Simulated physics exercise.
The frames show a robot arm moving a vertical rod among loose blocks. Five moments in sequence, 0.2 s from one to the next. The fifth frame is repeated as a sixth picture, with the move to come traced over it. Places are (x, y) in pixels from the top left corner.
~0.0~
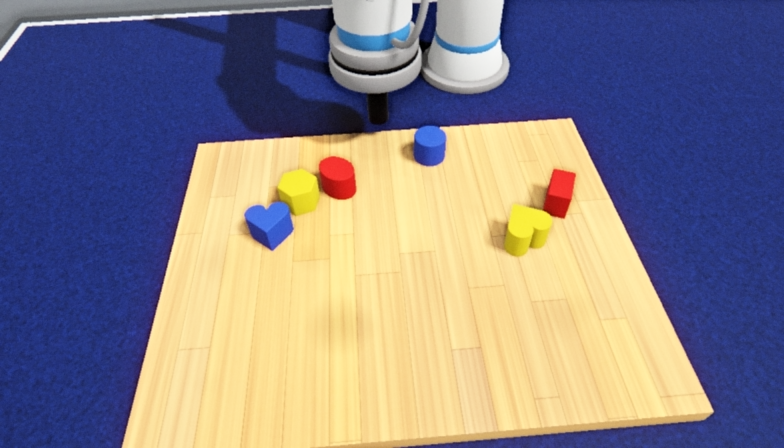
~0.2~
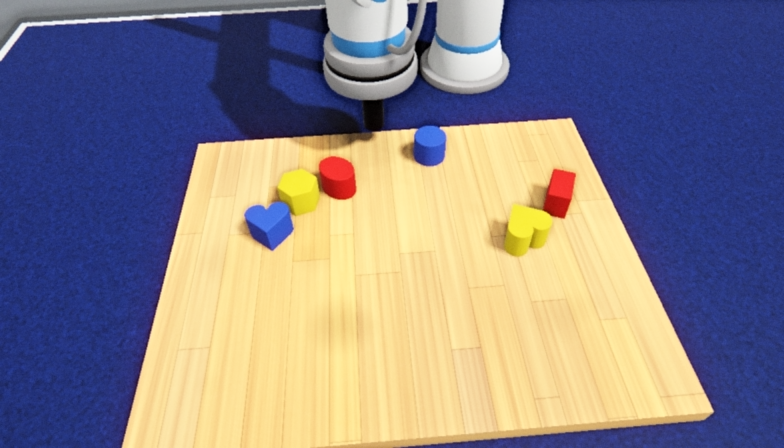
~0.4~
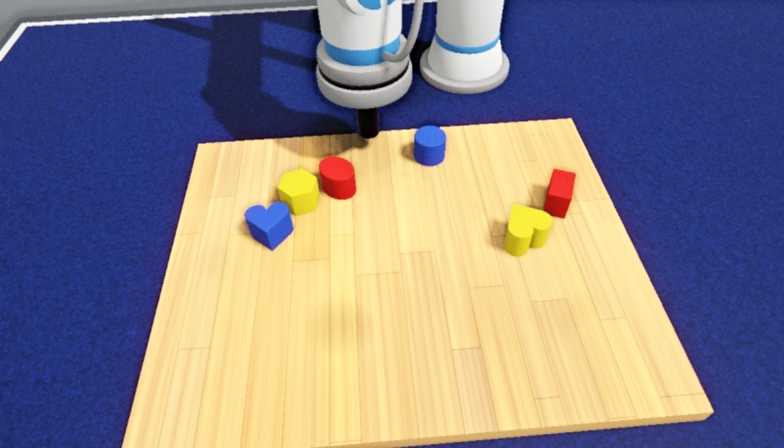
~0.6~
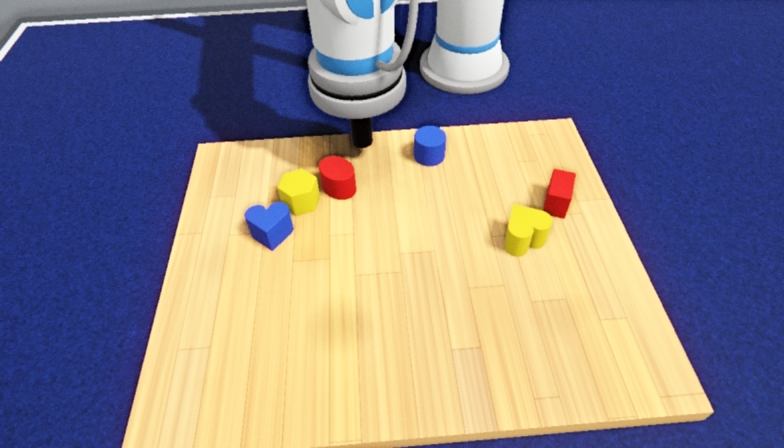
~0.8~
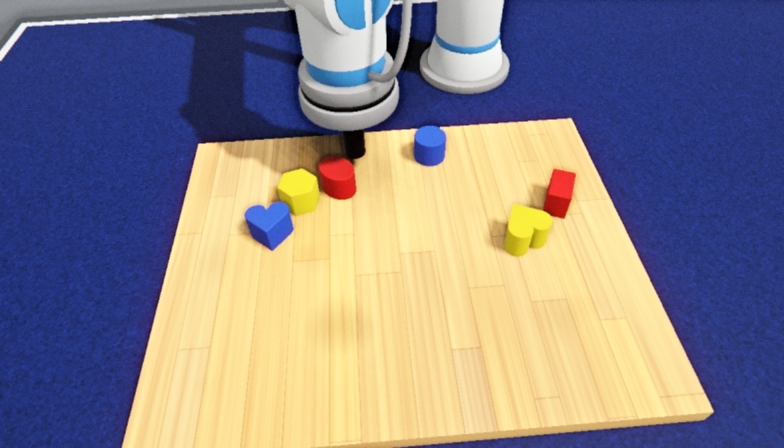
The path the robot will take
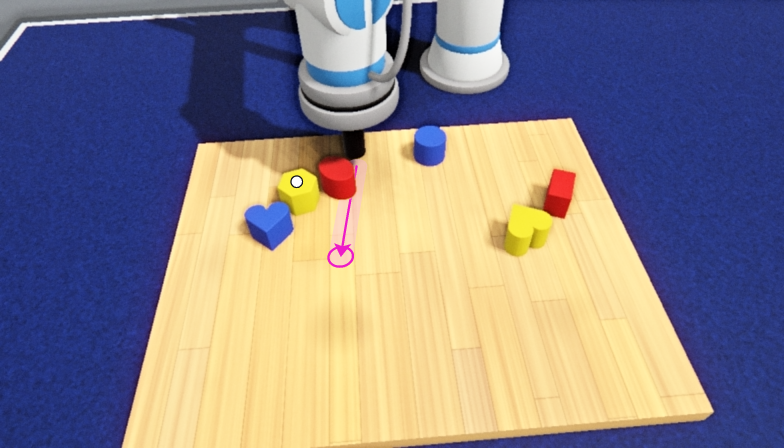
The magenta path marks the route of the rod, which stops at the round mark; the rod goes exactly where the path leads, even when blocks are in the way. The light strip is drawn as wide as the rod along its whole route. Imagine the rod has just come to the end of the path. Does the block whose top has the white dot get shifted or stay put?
Moved off its spot.
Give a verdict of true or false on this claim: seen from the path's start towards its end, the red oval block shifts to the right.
True
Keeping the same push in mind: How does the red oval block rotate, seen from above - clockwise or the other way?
It twists clockwise.
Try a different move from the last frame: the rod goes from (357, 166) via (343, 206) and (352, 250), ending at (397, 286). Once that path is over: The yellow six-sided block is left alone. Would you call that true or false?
The statement is false.
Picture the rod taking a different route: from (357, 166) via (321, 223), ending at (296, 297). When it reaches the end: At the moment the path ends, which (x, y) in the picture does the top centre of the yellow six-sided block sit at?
About (278, 191).
The drawn path runs from (357, 166) to (341, 257); the dot is on the yellow six-sided block.
What follows on the original path. One third of the way, rod (350, 180); yellow six-sided block (288, 185), turned 20° clockwise; red oval block (325, 185), turned 30° clockwise.
Two thirds of the way, rod (344, 210); yellow six-sided block (285, 186), turned 25° clockwise; red oval block (315, 198), turned 75° clockwise.
At the end, rod (339, 244); blue heart block not moved; yellow six-sided block (285, 186), turned 25° clockwise; red oval block (315, 198), turned 75° clockwise.
